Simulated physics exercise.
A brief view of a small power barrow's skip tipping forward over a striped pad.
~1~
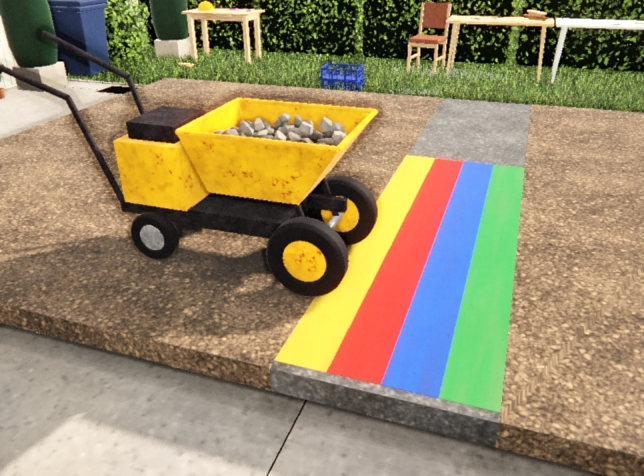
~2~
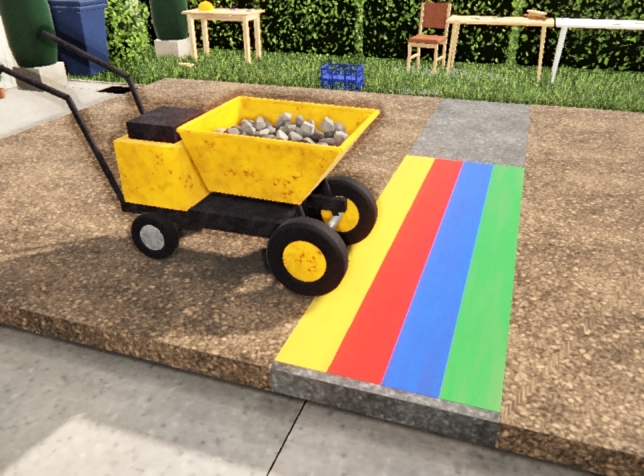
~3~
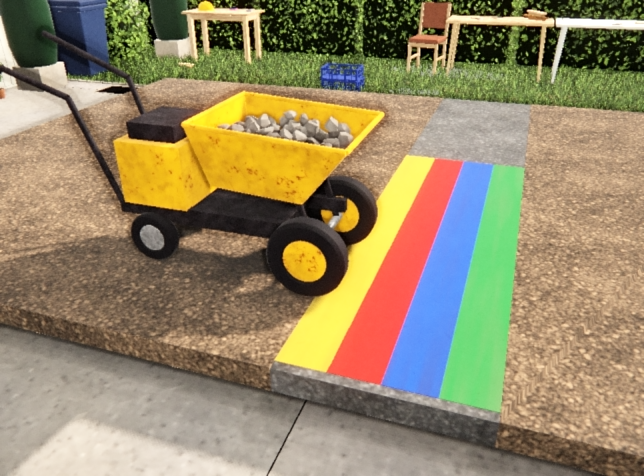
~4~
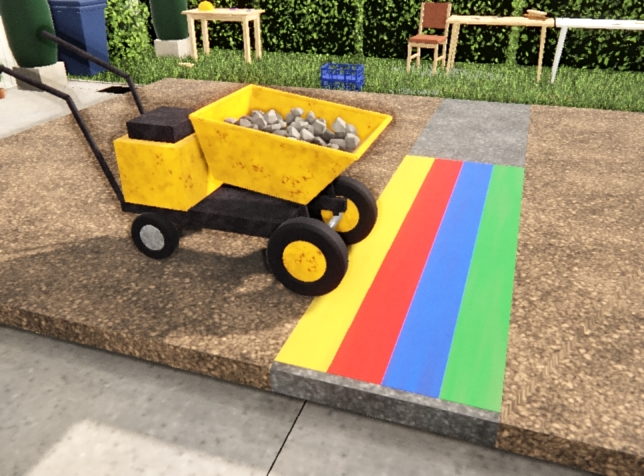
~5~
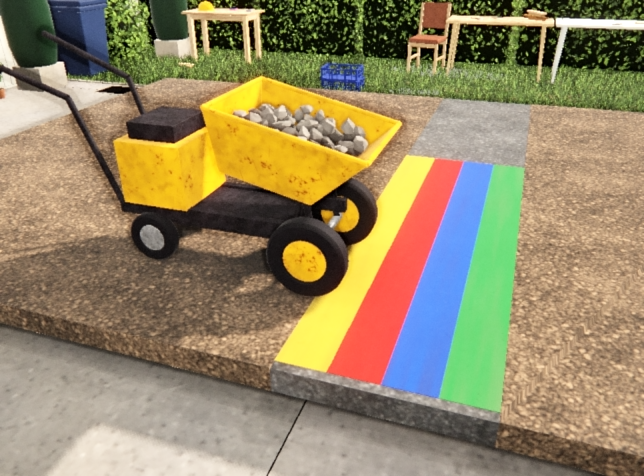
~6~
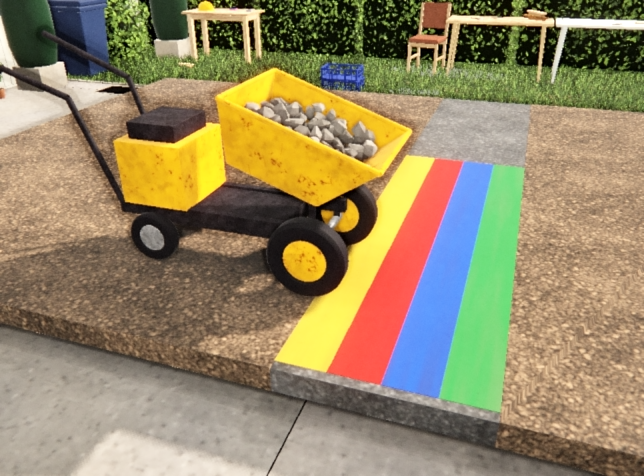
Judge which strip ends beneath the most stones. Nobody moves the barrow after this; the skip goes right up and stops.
Beneath the most stones: The green strip.
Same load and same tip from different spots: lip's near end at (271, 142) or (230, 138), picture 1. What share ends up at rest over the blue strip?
About 30 per cent first, about 20 per cent second.
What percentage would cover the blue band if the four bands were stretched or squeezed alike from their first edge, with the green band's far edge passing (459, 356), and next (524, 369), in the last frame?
The first gives around 0 %, the second around 40 %.
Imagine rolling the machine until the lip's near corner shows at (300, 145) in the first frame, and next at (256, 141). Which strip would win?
On the first try it comes out as blue, and on the second as the red one.
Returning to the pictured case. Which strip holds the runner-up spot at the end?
The blue strip.
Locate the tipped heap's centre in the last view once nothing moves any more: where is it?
Close to (480, 284) in the last view.
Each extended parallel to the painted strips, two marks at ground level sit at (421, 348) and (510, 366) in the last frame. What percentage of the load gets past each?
In order, some 80 % then some 20 %.
Just after the last frame, skip tipped steeply; every one in the skip.
A moment on, skip tipped right over; the larger part in the skip; about a tenth over the blue strip; about a tenth over the green strip; just a few falling.
Further on, skip tipped right over; roughly a quarter in the skip; roughly a quarter over the blue strip; roughly a third over the green strip; roughly a quarter off the paint.
When it is over, skip tipped right over; about a tenth in the skip; not one over the yellow strip; not one over the red strip; roughly a quarter over the blue strip; roughly a third over the green strip; roughly a quarter off the paint.
